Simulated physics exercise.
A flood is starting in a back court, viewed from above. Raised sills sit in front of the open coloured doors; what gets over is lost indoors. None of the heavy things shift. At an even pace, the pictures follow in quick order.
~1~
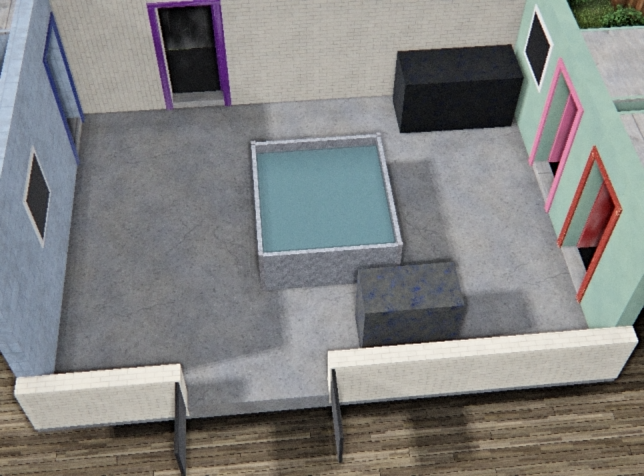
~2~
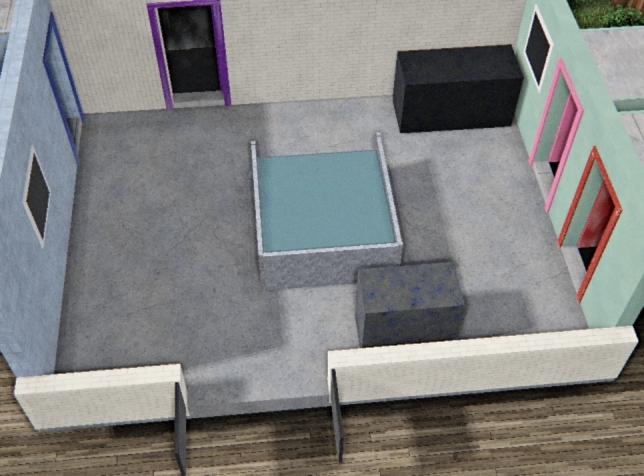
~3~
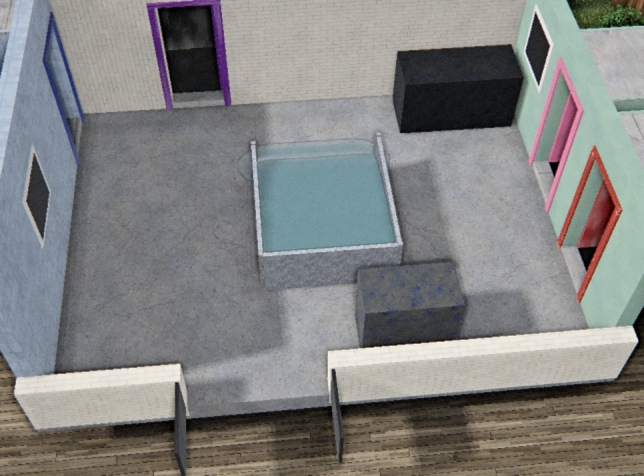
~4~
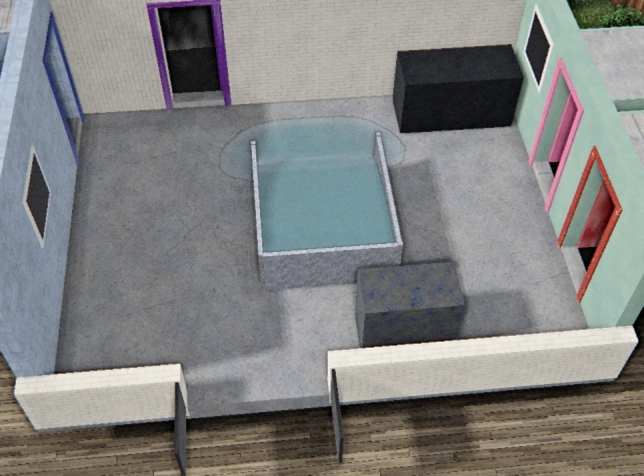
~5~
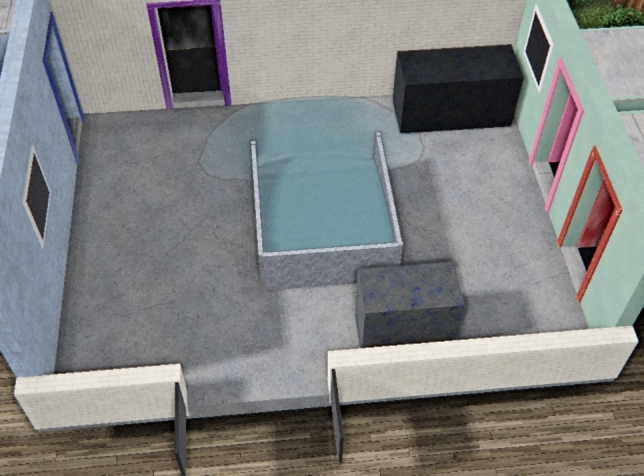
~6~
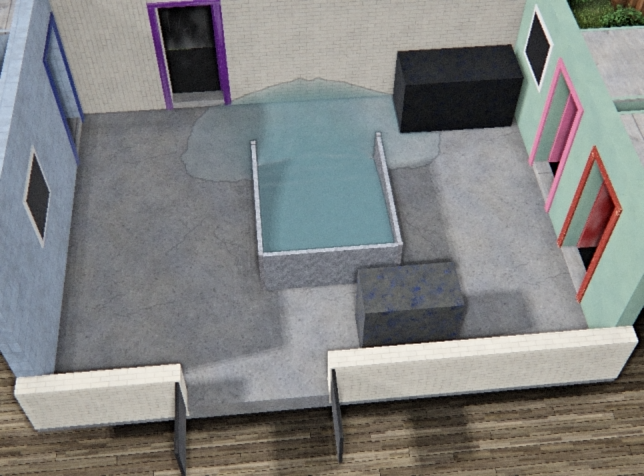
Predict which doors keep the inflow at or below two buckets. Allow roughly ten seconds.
Result: The blue door is going to let through more than allowed. The pink door is going to let through no more than allowed. The purple door is going to let through more than allowed. The red door is going to let through more than allowed.
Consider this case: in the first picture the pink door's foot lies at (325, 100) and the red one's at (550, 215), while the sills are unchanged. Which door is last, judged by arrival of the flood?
Answer: The door marked red.
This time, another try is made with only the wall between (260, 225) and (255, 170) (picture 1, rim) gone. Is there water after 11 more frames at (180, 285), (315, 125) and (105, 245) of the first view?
Going in your order, I'd say drenched, then still bare, then drenched.
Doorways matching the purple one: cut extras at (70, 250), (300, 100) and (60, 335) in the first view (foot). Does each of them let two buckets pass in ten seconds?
Well, the first remains within bounds, the next breaks the limit, and the last remains within bounds.
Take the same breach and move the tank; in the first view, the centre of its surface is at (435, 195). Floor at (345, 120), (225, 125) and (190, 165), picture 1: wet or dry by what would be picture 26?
Going through the three spots in turn: Gets wet, gets wet, gets wet.
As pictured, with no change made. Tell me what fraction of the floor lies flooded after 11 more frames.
I reckon 30 per cent or so.
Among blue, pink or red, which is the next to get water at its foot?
That's the blue-painted one.
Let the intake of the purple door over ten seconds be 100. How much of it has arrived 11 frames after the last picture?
About 55 per cent.
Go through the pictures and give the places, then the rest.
The first frame shows still water in the open tank at (323, 195).
In the second frame, the front is at (251, 177), out from the gap on the open tank's far side.
In the third frame, water pours out on the open tank's far side and has run to (243, 164).
In the fourth frame, water pours out on the open tank's far side and has run to (231, 147).
In the fifth frame, water pours out on the open tank's far side and has run to (257, 104).
In the sixth frame, the front is at (216, 106), out from the gap on the open tank's far side.
A moment on, water covers 20 % of the floor; the blue door not reached, the pink door not reached, the purple door under two buckets in, the red door not reached.
Next, water covers 30 % of the floor; the blue door under two buckets in, the pink door not reached, the purple door over two buckets in, the red door not reached.
Then, water covers 65 % of the floor; the blue door far over two buckets in, the pink door wet at the sill, nothing in, the purple door over two buckets in, the red door wet at the sill, nothing in.
Later, water covers 90 % of the floor; the blue door far over two buckets in, the pink door under two buckets in, the purple door over two buckets in, the red door over two buckets in.
In the end, water covers 100 % of the floor; the blue door far over two buckets in, the pink door under two buckets in, the purple door over two buckets in, the red door over two buckets in.
